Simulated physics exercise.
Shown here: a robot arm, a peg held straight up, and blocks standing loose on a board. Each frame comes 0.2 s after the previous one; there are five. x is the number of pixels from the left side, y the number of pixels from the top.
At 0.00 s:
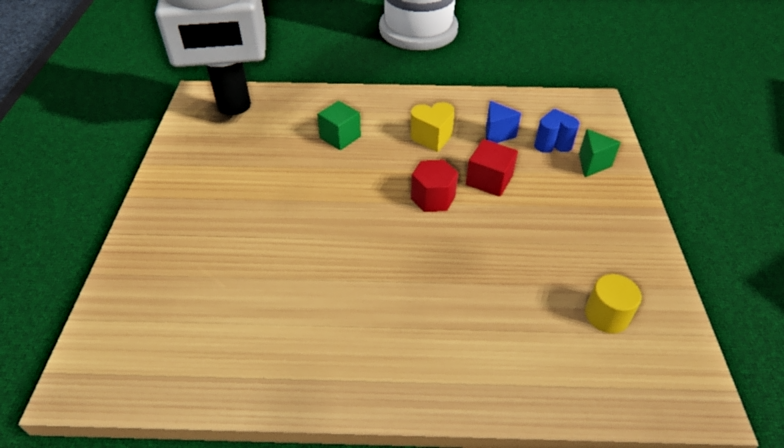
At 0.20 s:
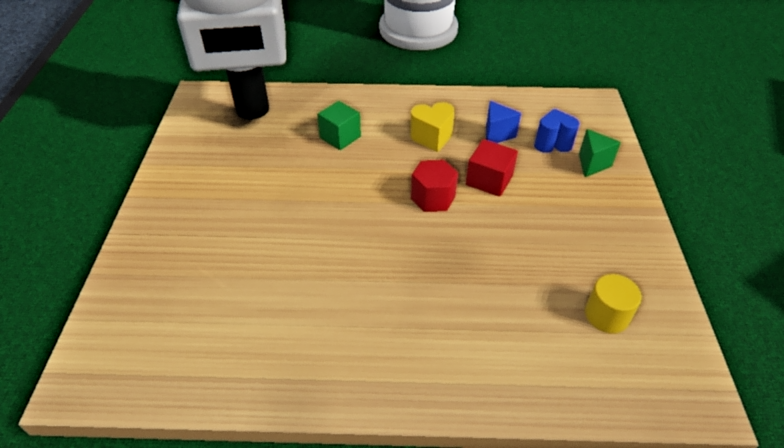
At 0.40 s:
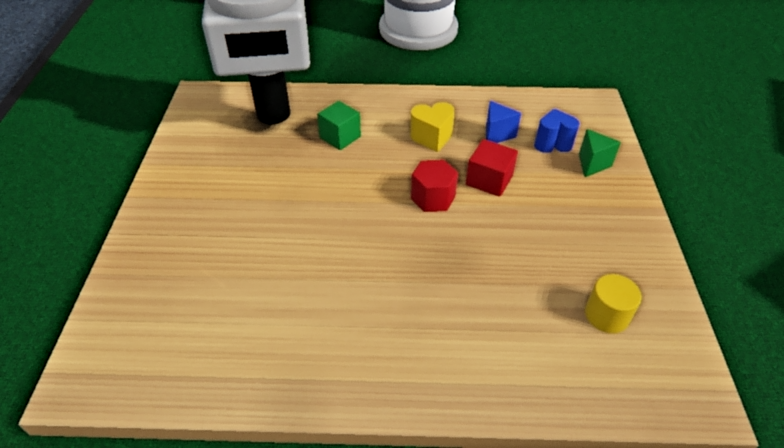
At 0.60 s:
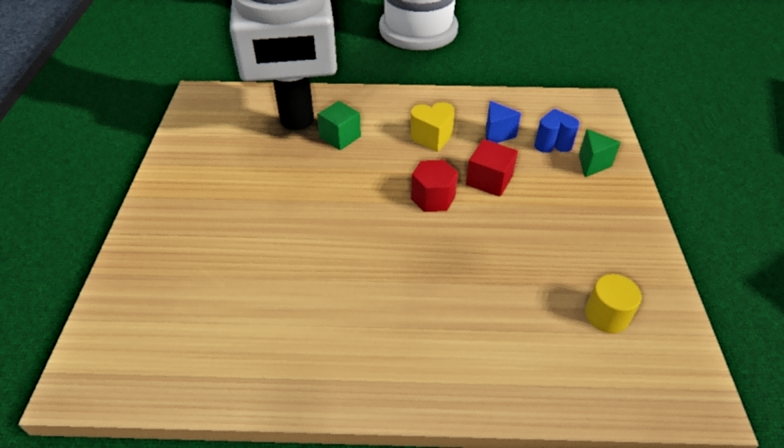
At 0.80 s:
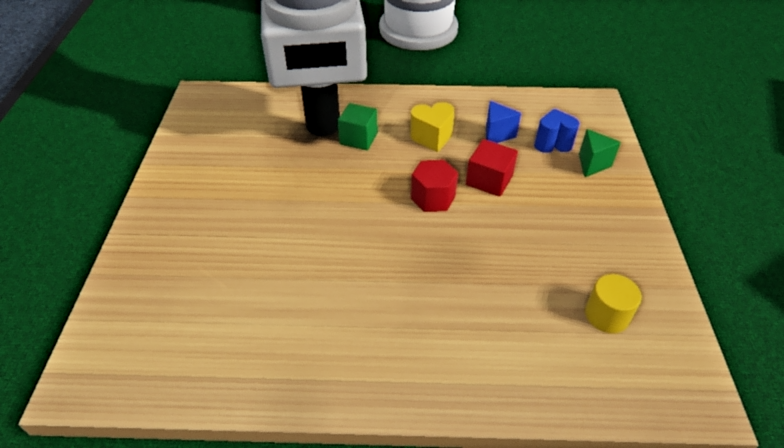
A robot arm slid its upright black peg rightward along the back of a wooden board, then nudged the green block slightly to the right, while the other colored blocks stayed still.
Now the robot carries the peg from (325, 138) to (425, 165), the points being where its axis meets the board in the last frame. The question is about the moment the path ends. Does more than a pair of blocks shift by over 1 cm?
It seems not.
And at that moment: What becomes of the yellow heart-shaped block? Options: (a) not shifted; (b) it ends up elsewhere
The correct letter is b.
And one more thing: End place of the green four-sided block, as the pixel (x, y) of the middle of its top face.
Top centre: (410, 113).
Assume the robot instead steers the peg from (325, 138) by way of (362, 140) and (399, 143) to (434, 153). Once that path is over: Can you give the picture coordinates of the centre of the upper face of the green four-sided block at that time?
Expect it around (453, 111).
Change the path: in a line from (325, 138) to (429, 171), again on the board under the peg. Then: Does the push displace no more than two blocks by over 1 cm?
Short answer: Yes.
What follows on the original path. One third of the way, peg (356, 135); green four-sided block (388, 115), turned 50° anticlockwise.
Two thirds of the way, peg (390, 144); green four-sided block (408, 113), turned 80° anticlockwise; yellow heart-shaped block (447, 109), turned 15° clockwise.
At the end, peg (426, 152); green four-sided block (410, 113), turned 85° anticlockwise; yellow heart-shaped block (448, 108), turned 20° clockwise; red six-sided block in place.
